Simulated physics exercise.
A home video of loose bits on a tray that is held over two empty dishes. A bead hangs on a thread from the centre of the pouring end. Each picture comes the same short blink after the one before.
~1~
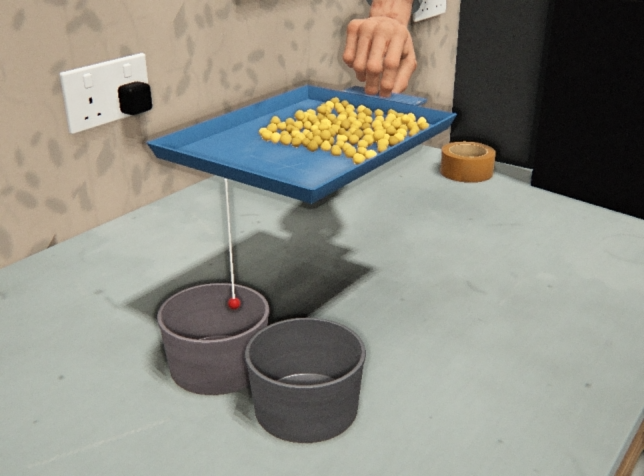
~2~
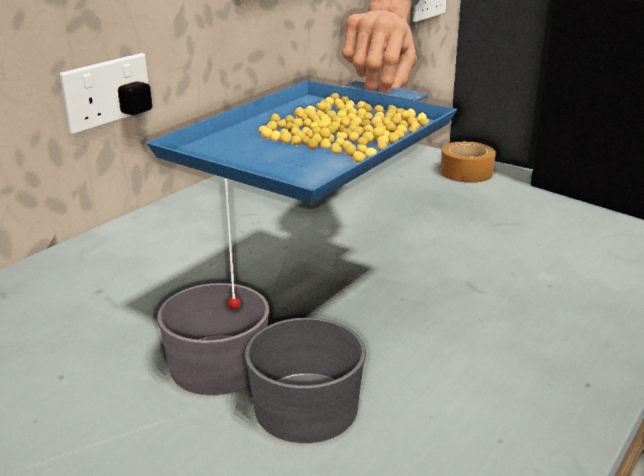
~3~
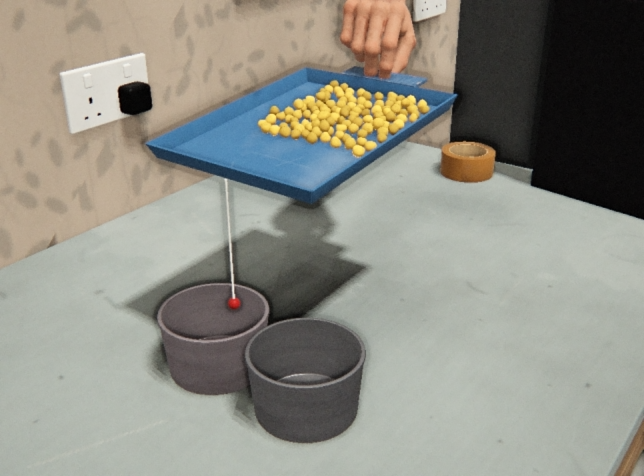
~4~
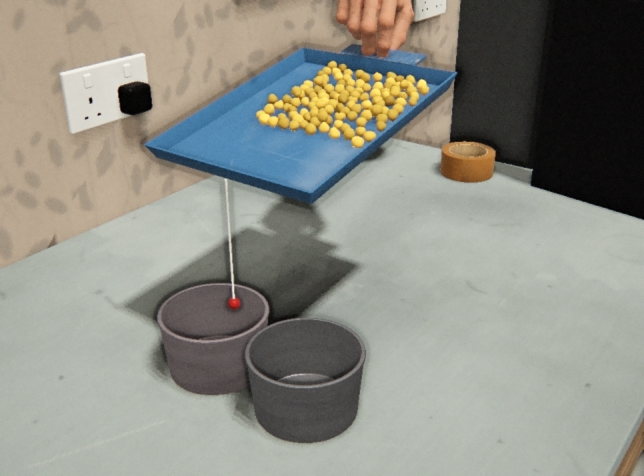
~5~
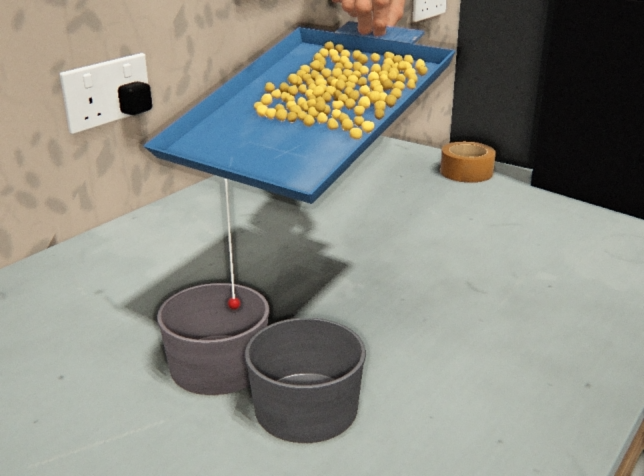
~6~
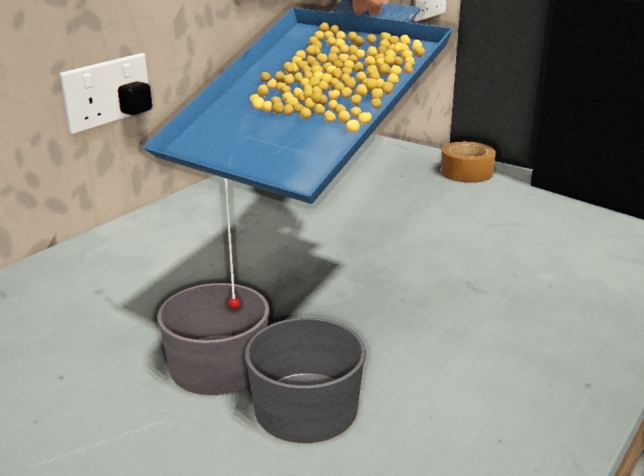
At the start, a hand grips the far side of a level blue tray of yellow corn balls above two empty dark dishes, a red bead hanging from its near end. The hand then raises the far side steadily, tilting the tray clearly, while the balls stay bunched toward the raised side.
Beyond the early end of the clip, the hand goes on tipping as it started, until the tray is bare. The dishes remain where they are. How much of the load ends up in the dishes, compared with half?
Minority caught.
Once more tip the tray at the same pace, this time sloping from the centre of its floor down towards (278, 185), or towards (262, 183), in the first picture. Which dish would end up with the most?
Well, the one to the right comes out on top first, then the one to the right.
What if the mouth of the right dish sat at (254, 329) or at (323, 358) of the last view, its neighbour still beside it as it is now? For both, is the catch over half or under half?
First place: Short of half; second place: Short of half.
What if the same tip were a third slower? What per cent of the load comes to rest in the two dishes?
Roughly 30%.
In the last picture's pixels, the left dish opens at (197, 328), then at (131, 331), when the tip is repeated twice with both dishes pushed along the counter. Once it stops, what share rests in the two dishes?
The first try yields 60% and the second yields 80%.
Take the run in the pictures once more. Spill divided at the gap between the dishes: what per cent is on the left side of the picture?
That's roughly 90 per cent of the pieces.
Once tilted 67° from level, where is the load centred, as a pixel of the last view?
The load is centred near (228, 178).
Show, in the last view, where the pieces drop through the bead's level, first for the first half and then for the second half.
The first part passes (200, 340); everything after passes (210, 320).
Just after the last frame, tray tipped steeply; roughly two thirds on the tray; roughly a third in the air.
A moment on, tray tipped past a quarter turn; roughly a quarter on the tray; just a few in the right dish; about a tenth in the left dish; roughly half outside both; roughly a quarter in the air.
Further on, tray tipped past a quarter turn; about a tenth in the right dish; roughly a quarter in the left dish; the larger part outside both.
When it is over, tray tipped past a quarter turn; about a tenth in the right dish; roughly a quarter in the left dish; the larger part outside both.
